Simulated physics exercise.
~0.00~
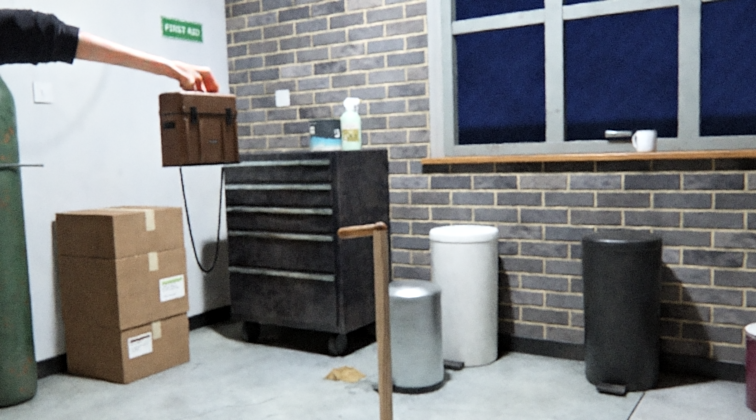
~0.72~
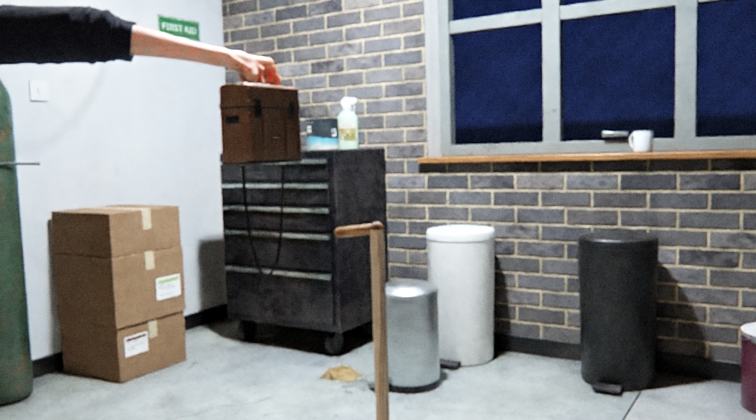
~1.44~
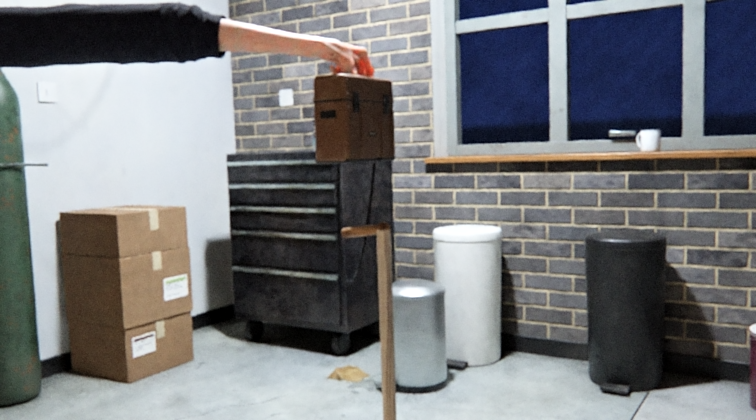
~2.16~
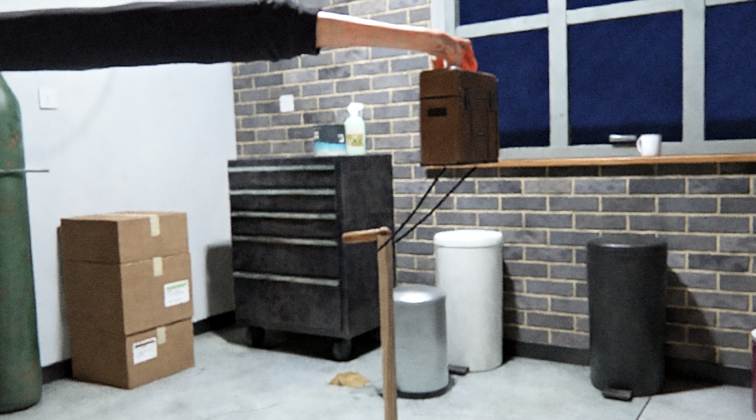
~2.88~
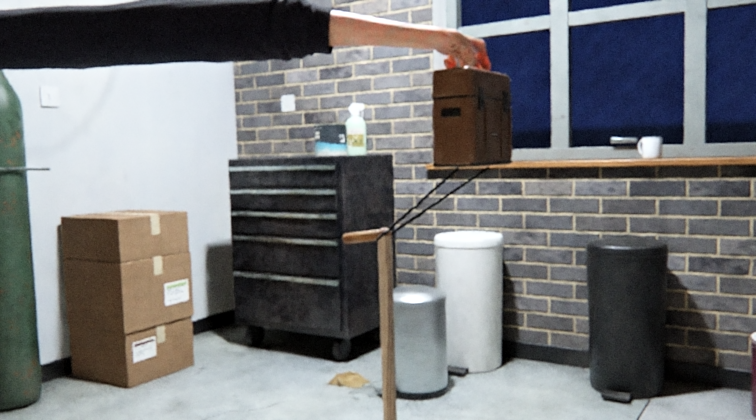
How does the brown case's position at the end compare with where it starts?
It starts on the left, between the cardboard boxes and the dark drawer cabinet. By the end it is further right, past the wooden post and in front of the left edge of the window.
